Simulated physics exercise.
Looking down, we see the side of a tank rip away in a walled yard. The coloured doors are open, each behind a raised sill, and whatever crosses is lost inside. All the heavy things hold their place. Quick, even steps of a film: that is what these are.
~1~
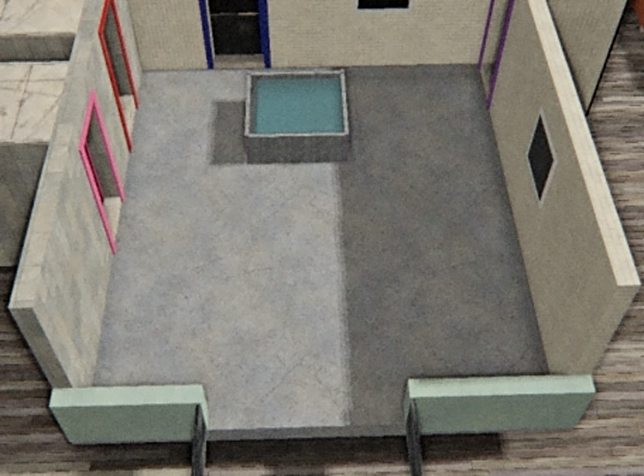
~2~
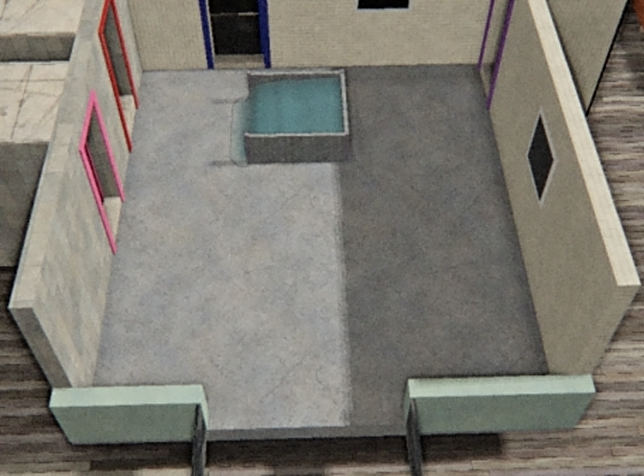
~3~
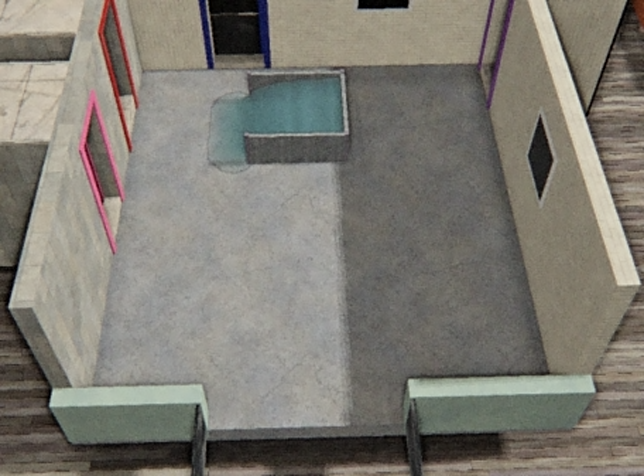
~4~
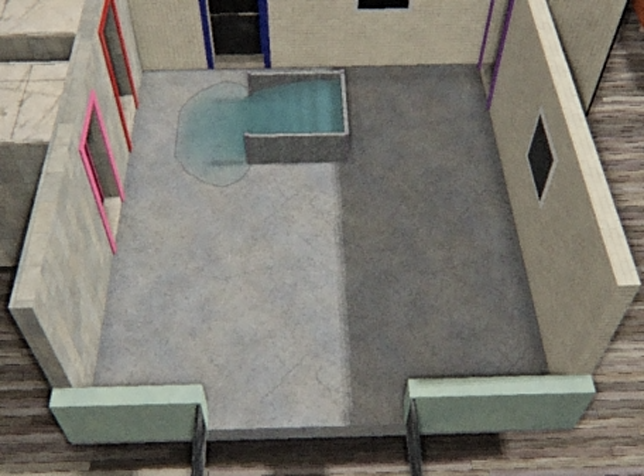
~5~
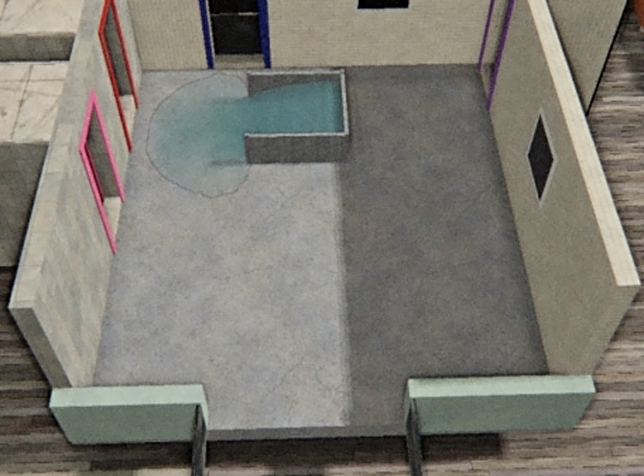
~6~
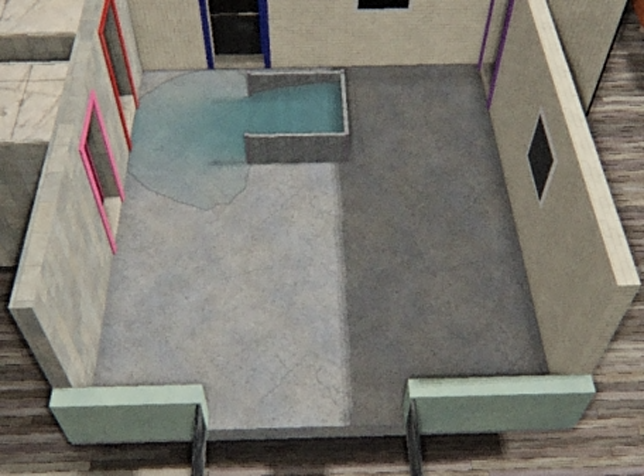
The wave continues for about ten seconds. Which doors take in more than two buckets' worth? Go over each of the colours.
As I see it, purple door: Limit not exceeded. Red door: Limit not exceeded. Pink door: Limit not exceeded. Blue door: Limit not exceeded.
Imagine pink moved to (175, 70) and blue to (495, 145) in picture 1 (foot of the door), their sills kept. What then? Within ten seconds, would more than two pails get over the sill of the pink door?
Note - pink door ends up higher.
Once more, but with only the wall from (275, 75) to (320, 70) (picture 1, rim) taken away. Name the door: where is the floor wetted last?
Pink one.
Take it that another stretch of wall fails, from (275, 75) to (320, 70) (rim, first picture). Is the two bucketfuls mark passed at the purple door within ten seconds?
As far as I can tell, the purple door fails to reach the limit.
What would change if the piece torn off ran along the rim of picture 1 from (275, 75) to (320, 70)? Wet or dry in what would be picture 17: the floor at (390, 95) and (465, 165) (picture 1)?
Note: Point one inundated; point two unreached.
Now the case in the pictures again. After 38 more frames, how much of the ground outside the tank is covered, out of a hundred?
My guess is around 55 in a hundred.
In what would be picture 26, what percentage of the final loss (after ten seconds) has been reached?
That comes to 0 per cent, as I work it out.
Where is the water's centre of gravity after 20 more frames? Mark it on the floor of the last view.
Centre: Close to (200, 163).
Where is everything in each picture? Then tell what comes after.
The first frame shows still water in the tank at (296, 106).
In the second frame, the front is at (242, 101), out from the gap at (252, 123).
In the third frame, water pours out at (252, 125) and has run to (225, 99).
In the fourth frame, water pours out at (252, 125) and has run to (201, 95).
In the fifth frame, water pours out at (252, 125) and has run to (153, 150).
In the sixth frame, water pours out at (252, 126) and has run to (138, 105).
A moment on, water covers 15 % of the floor; the purple door not reached, the red door wet at the sill, nothing in, the pink door wet at the sill, nothing in, the blue door wet at the sill, nothing in.
Next, water covers 20 % of the floor; the purple door not reached, the red door wet at the sill, nothing in, the pink door wet at the sill, nothing in, the blue door wet at the sill, nothing in.
Then, water covers 35 % of the floor; the purple door not reached, the red door wet at the sill, nothing in, the pink door under two buckets in, the blue door wet at the sill, nothing in.
Later, water covers 55 % of the floor; the purple door wet at the sill, nothing in, the red door wet at the sill, nothing in, the pink door under two buckets in, the blue door wet at the sill, nothing in.
In the end, water covers 80 % of the floor; the purple door wet at the sill, nothing in, the red door wet at the sill, nothing in, the pink door under two buckets in, the blue door wet at the sill, nothing in.
